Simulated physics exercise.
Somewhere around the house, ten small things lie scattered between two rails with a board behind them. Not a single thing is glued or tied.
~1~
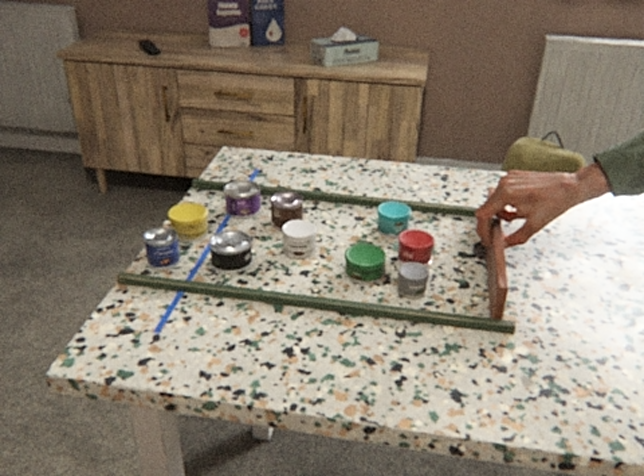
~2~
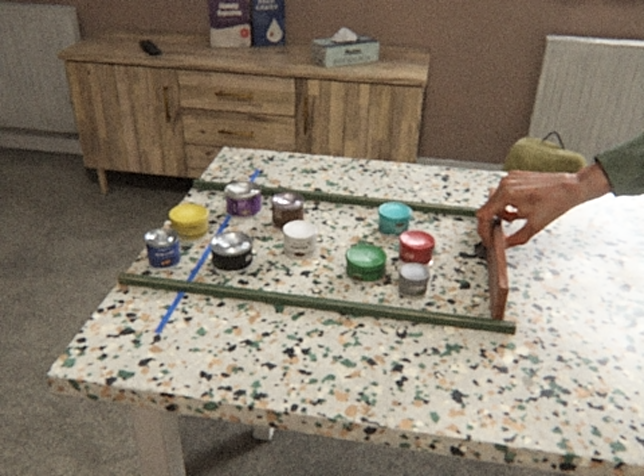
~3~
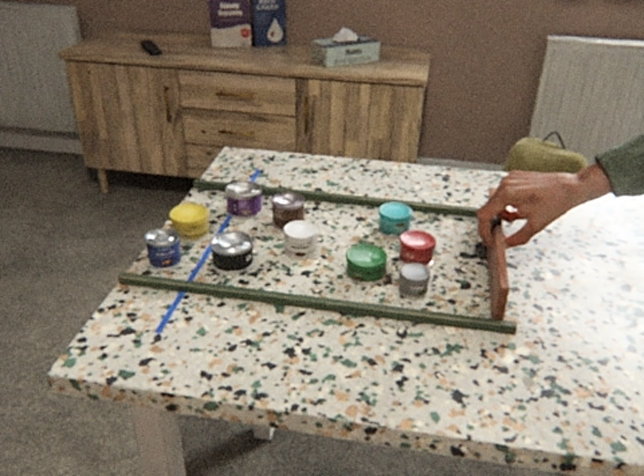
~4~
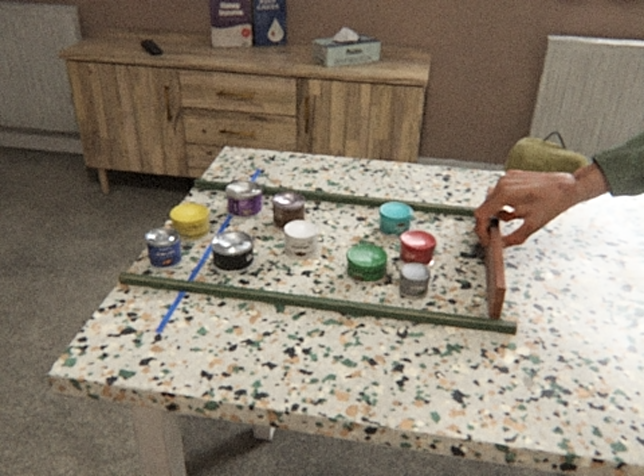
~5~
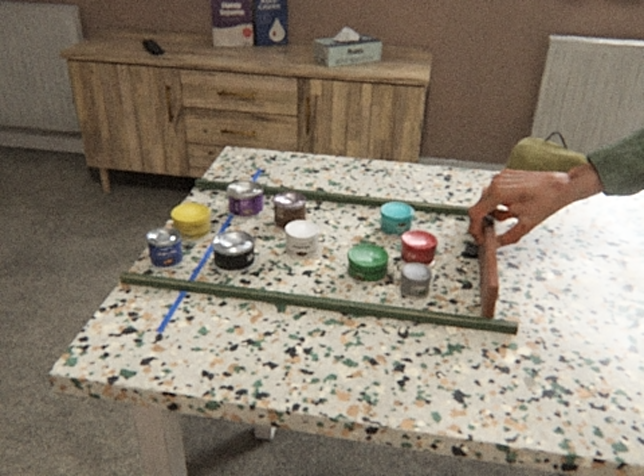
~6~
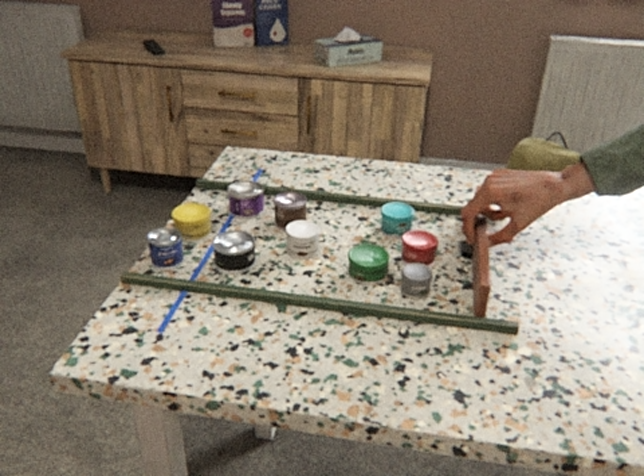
We see ten small tins and pots scattered between two green rails on a speckled table, with a strip of blue tape at left, as a hand shifts an upright board slightly leftward and the containers stay still.
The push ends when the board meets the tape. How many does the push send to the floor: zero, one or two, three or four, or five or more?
The push will send just one or two off the table.
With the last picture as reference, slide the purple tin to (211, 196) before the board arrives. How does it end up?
From that start, the object then is safe.
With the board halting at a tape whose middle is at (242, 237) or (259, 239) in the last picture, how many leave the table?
In that order 0 and 0.
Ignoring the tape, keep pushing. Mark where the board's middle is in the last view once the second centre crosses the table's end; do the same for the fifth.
Its middle is near (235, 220) and then near (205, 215).
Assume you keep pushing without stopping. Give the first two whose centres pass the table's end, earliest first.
Blue tin, then yellow pot.
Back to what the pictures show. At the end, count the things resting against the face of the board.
The figure is 4.
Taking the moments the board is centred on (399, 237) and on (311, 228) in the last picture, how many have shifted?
Counting first: 4, next 6.
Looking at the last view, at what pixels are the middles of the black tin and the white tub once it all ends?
First: About (149, 251); second: About (171, 227).
Soon after, none off yet; blue tin at rest near (166, 249); yellow pot at rest near (192, 223); purple tin at rest near (246, 199).
After that, none off yet; blue tin moving near (156, 249); yellow pot moving near (188, 221); purple tin displaced a little near (235, 195).
In the end, the number that fall off is one or two; gone, yellow pot and blue tin.
